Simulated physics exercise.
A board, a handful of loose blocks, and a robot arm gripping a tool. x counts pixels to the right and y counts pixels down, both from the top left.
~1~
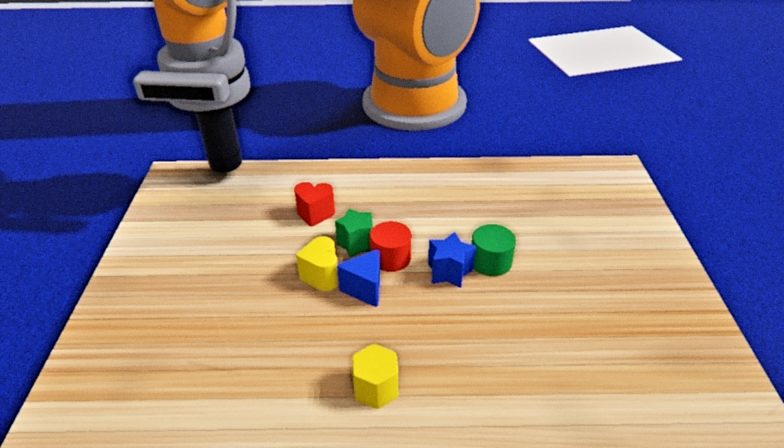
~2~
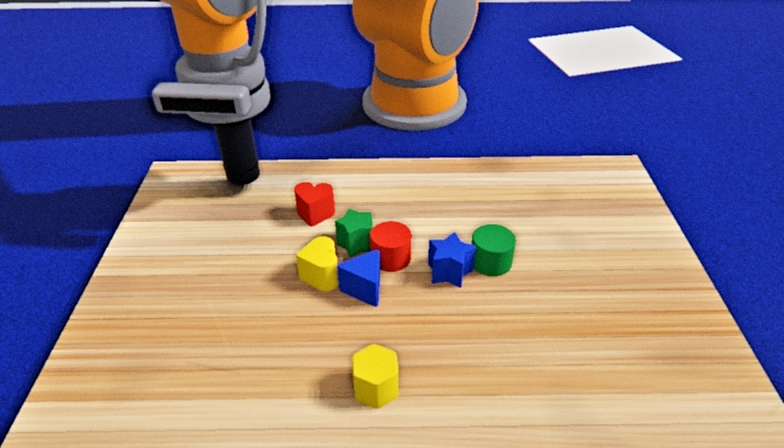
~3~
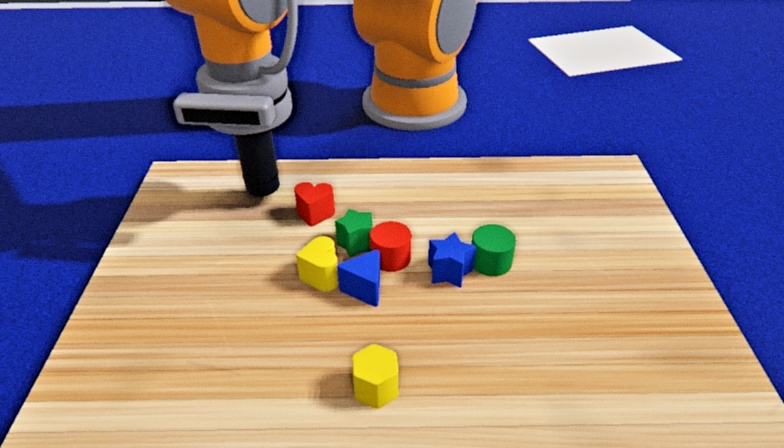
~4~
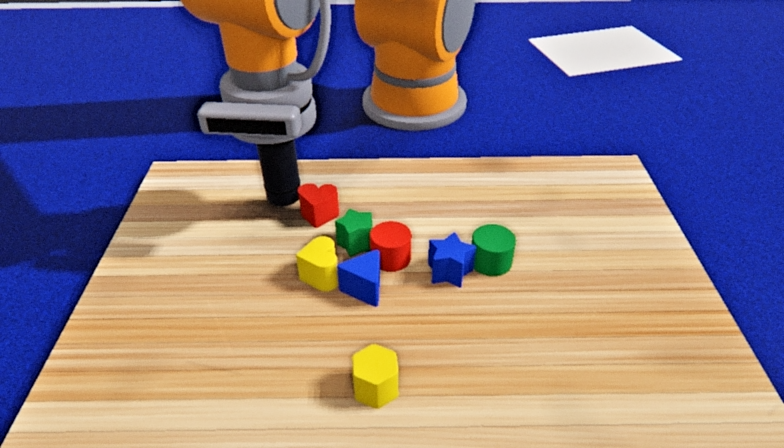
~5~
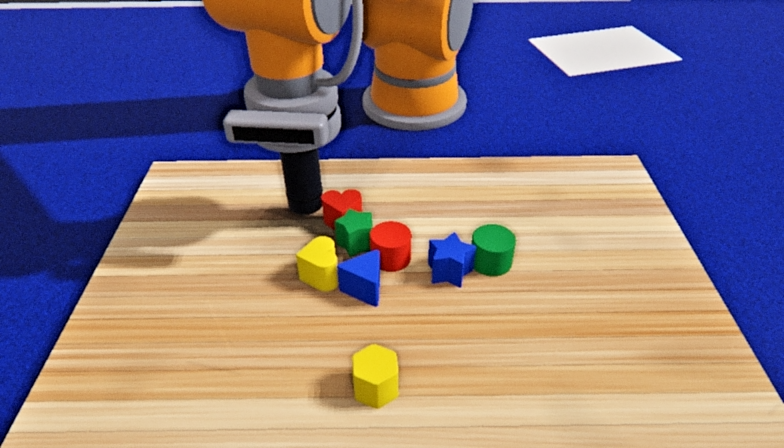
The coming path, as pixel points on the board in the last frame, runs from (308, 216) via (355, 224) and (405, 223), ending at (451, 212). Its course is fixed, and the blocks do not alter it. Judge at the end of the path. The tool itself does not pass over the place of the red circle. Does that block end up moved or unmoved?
Displaced.
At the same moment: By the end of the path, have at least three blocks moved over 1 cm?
The answer is yes.
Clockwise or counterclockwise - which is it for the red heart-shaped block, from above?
My answer: Clockwise.
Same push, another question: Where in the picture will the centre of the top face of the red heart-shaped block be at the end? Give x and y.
The centre of its top face lies at (489, 198).
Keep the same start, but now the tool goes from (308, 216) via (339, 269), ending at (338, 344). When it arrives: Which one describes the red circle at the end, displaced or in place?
The red circle changes place.
On the path given first. One third of the way, tool (354, 213); red heart-shaped block (393, 201), turned 25° anticlockwise; green star (369, 223), turned 60° clockwise; red circle (398, 240).
Two thirds of the way, tool (405, 211); red heart-shaped block (444, 199), turned 25° anticlockwise; green star (374, 224), turned 65° clockwise; red circle (401, 243).
At the end, tool (452, 200); yellow heart-shaped block still; red heart-shaped block (489, 198), turned 20° clockwise; green star (374, 224), turned 65° clockwise; red circle (401, 243).
